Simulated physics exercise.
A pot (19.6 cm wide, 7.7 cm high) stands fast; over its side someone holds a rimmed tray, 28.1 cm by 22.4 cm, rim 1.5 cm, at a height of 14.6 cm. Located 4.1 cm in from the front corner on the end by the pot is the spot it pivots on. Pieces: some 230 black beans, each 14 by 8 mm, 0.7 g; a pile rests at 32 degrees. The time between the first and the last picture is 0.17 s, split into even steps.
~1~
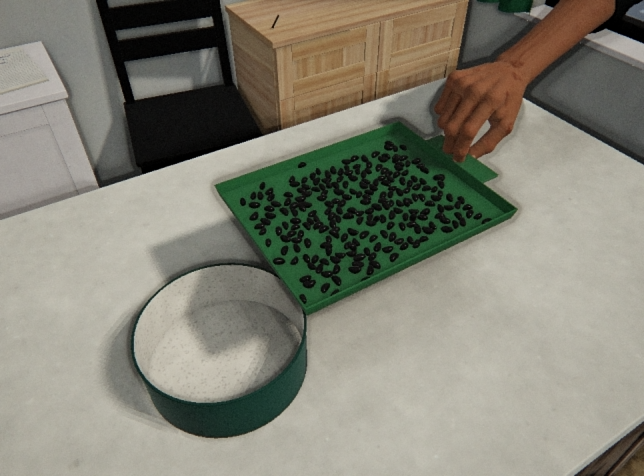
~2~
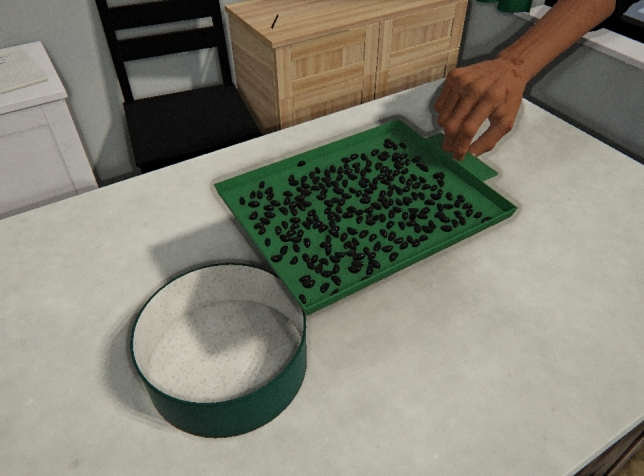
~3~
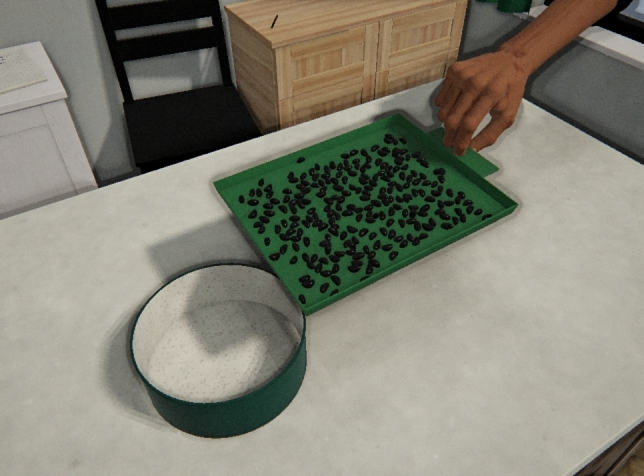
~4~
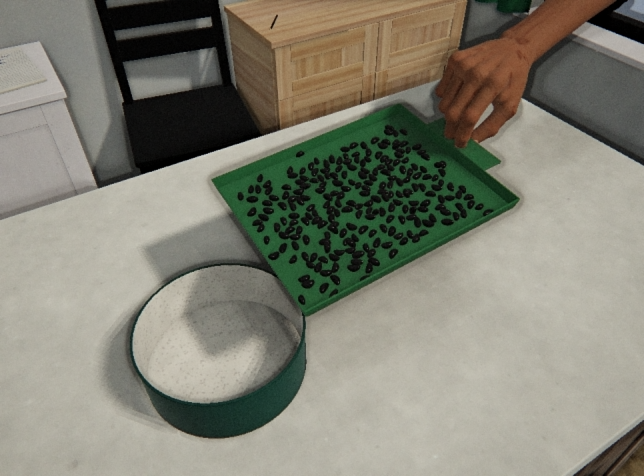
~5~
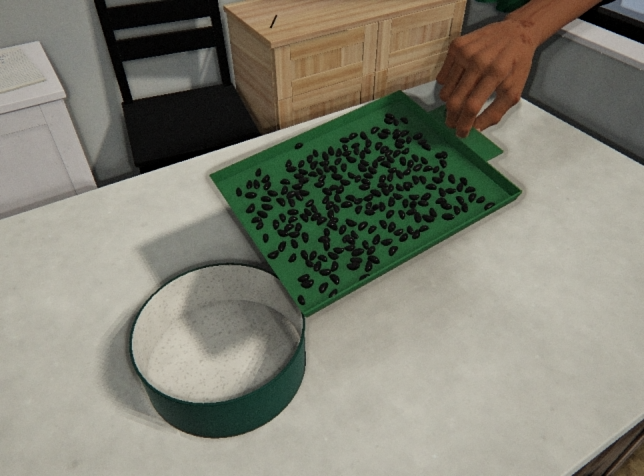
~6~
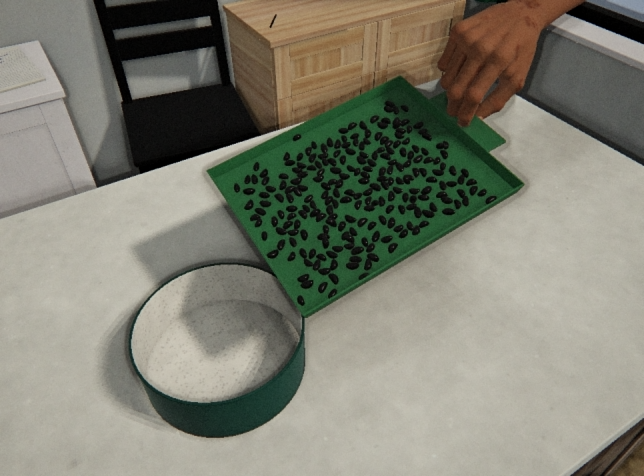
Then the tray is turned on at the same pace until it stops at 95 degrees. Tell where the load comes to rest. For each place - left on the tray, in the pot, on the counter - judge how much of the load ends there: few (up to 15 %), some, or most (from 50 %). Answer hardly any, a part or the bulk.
Left on the tray: Hardly any; pot: A part; counter: The bulk.
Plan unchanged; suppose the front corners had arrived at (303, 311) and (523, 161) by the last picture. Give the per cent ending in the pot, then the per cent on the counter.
That works out as pot 70 and counter 30.
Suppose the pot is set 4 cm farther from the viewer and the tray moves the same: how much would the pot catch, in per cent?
Share in pot: Approx. 0 %.
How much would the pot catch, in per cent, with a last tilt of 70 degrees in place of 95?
Roughly 25 %.
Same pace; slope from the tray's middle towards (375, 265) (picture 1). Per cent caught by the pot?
The share comes to about 0 in a hundred.
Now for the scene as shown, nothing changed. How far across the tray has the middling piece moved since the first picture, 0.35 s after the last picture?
It has moved some 7 cm from its start.
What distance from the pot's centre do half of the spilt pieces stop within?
Distance: Some 18 cm.
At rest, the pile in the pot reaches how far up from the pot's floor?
Height: Approx. 1.5 cm.
Then, 0.35 s after the last picture, tilt 53 degrees; the tray holds 100 %, the pot 0 %.
Then, 0.58 s after the last picture, tilt 80 degrees; the tray holds 45 %, the pot 5 %.
Then, 0.92 s after the last picture, tilt 95 degrees; the tray holds 0 %, the pot 25 %.
In the end, tray 0 %, pot 25 %, counter 75 %.
